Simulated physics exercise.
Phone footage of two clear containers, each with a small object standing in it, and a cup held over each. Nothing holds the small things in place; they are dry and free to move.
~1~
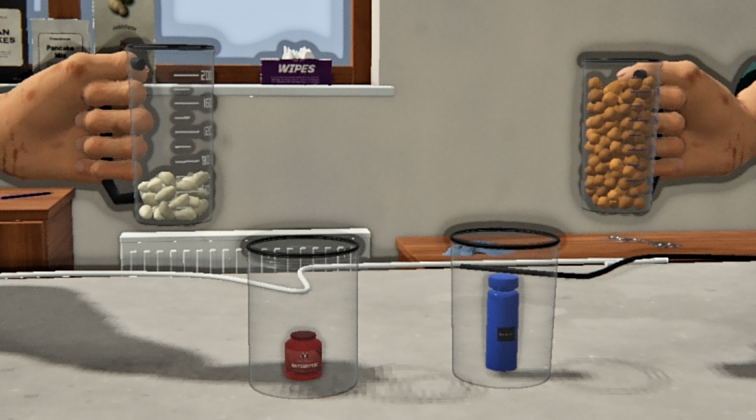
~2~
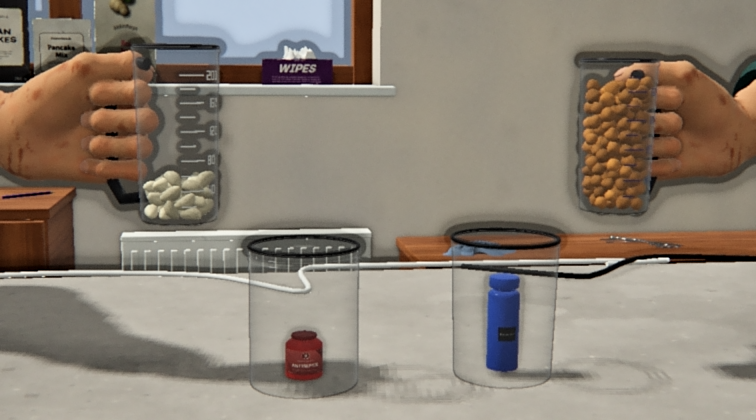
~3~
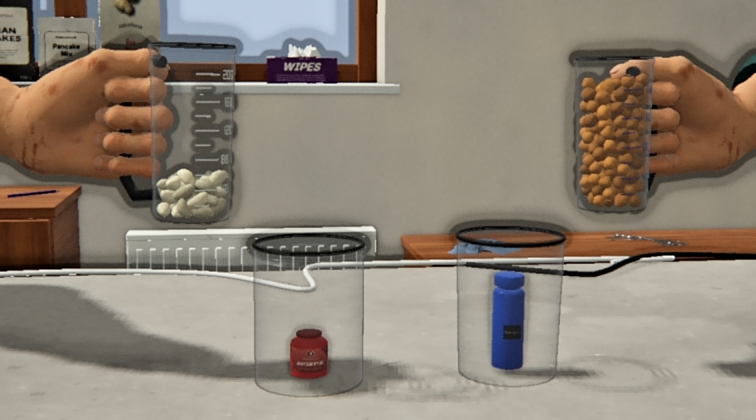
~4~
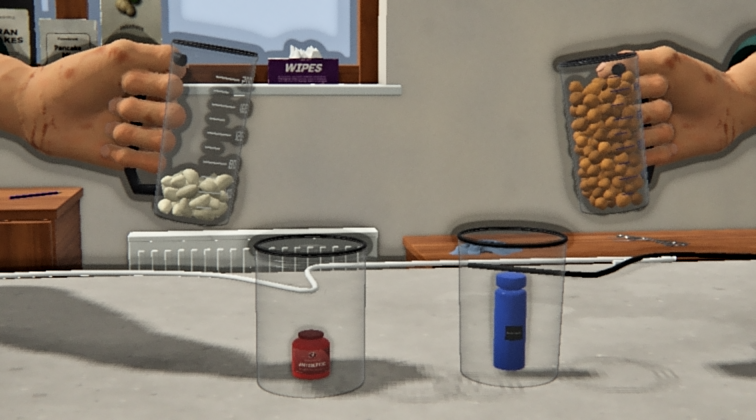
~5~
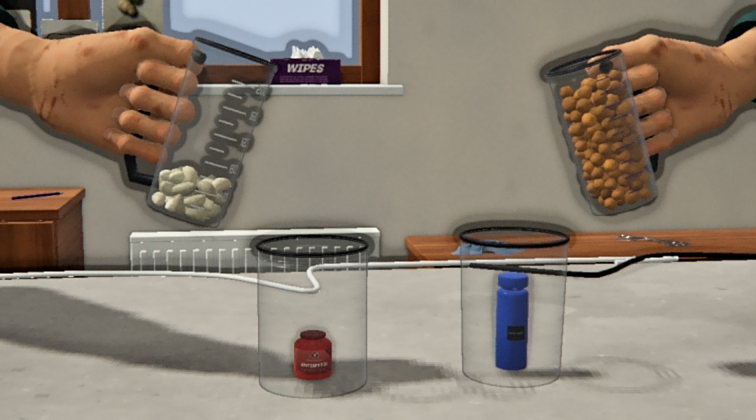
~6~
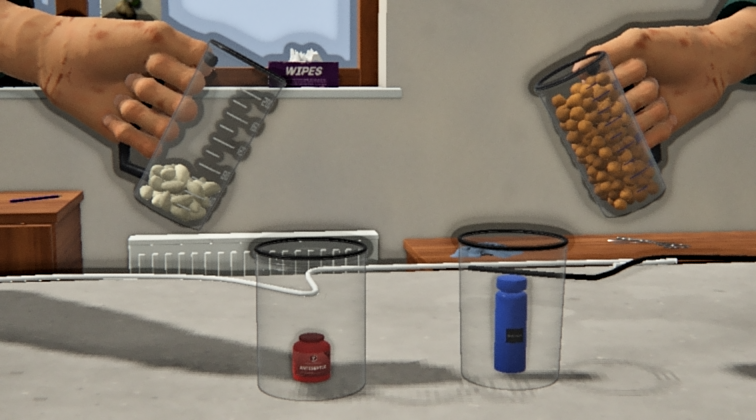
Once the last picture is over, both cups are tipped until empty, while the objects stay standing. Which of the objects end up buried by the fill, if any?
Left: Not buried; right: Not buried.
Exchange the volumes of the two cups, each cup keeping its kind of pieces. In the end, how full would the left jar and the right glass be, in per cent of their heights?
Some 50 for the left one, some 25 for the right one.
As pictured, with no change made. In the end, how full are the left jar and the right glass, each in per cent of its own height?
About 20 per cent on the left and 50 on the right.
Then, 0.61 s later than the last frame, left jar empty, all of its cupful still in the cup; right glass empty, all of its cupful still in the cup.
Then, 1.15 s later than the last frame, left jar empty, all of its cupful still in the cup; right glass nearly empty, nearly all of its cupful still in the cup.
Then, 1.61 s later than the last frame, left jar nearly empty, none of its cupful still in the cup; right glass half full, none of its cupful still in the cup.
When it is over, left jar a quarter full (surface near (312, 350)), nothing beside it; right glass half full (surface near (511, 302)), nothing beside it; the left thing is still showing; the right thing is still showing.
